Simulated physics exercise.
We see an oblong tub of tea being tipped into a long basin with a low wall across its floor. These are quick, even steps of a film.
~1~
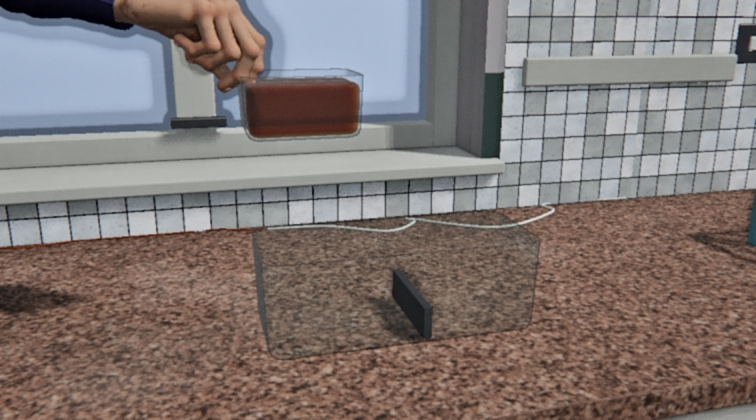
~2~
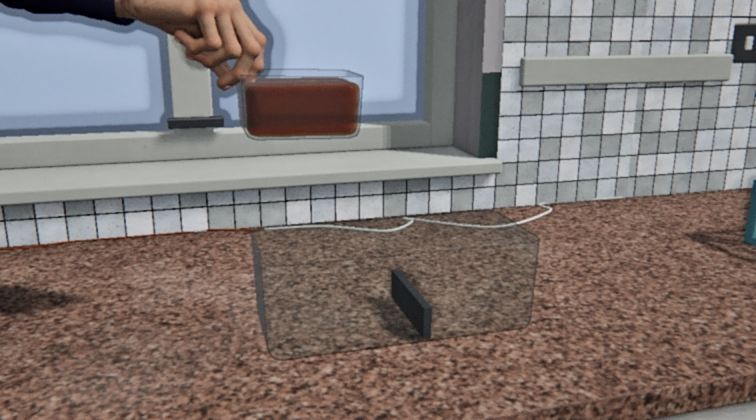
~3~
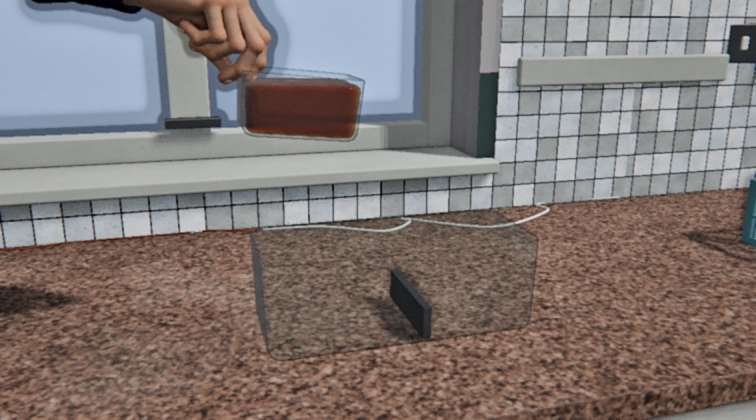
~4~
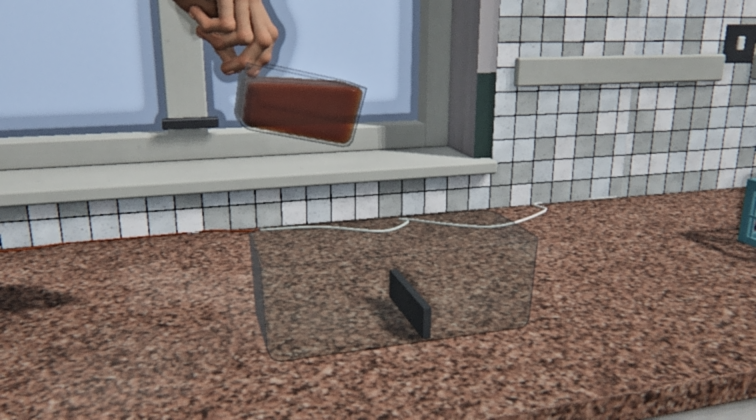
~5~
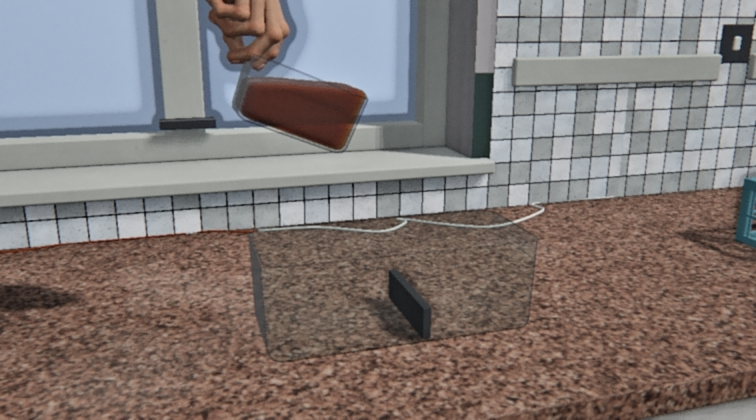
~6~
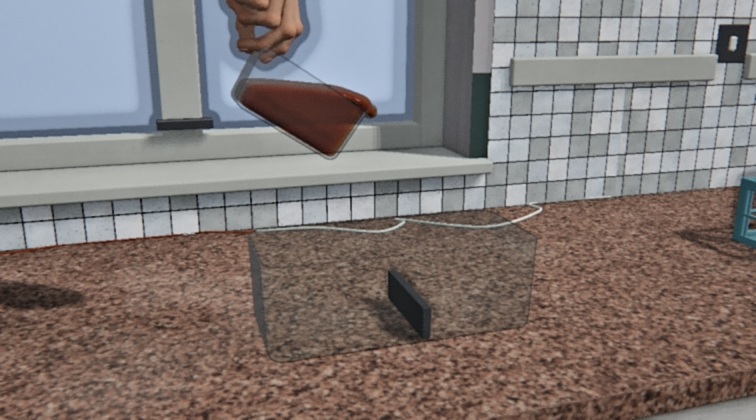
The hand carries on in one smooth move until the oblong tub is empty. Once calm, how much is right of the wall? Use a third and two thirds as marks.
The share right of the wall is between a third and two thirds.
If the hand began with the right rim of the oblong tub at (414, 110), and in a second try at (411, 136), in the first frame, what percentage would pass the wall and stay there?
In turn 80 and 80 in a hundred.
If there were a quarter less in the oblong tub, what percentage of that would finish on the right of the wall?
About 30 per cent.
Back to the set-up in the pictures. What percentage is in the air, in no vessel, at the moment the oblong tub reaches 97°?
It comes to 50 per cent or so.
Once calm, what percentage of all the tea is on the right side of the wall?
Close to 50 per cent.
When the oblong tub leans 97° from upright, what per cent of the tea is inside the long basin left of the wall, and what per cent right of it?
The left part 5 per cent, the right part 25.
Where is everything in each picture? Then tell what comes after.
It leans 0°; its right rim is at (355, 74); the tea meets the walls at (241, 84) and (353, 82); the long basin's rim runs from (257, 248) to (518, 226); the wall's top is at (411, 289), in the first frame.
It leans 2°; its right rim is at (355, 75); the tea meets the walls at (241, 83) and (352, 82), in the second frame.
It leans 6°; its right rim is at (356, 79); the tea meets the walls at (242, 82) and (353, 83), in the third frame.
It leans 13°; its right rim is at (358, 87); the tea meets the walls at (243, 81) and (355, 85), in the fourth frame.
It leans 22°; its right rim is at (359, 97); the tea meets the walls at (243, 83) and (355, 90); 2 per cent is over the edge, in the fifth frame.
It leans 33°; its right rim is at (358, 109); the tea meets the walls at (240, 83) and (351, 98); 8 per cent is over the edge, in the sixth frame.
A moment on, the tilt is 97° and 16 per cent is still to pour, 7 is left of the wall and 27 right of it.
Next, the tilt is 110° and 2 per cent is still to pour, 40 is left of the wall and 50 right of it.
Then the tilt is 110° and 0 per cent is still to pour, 47 is left of the wall and 49 right of it.
Later the tilt is 110° and 0 per cent is still to pour, 47 is left of the wall and 50 right of it.
At rest 47 per cent lies left of the wall, 50 right of it and 3 outside.
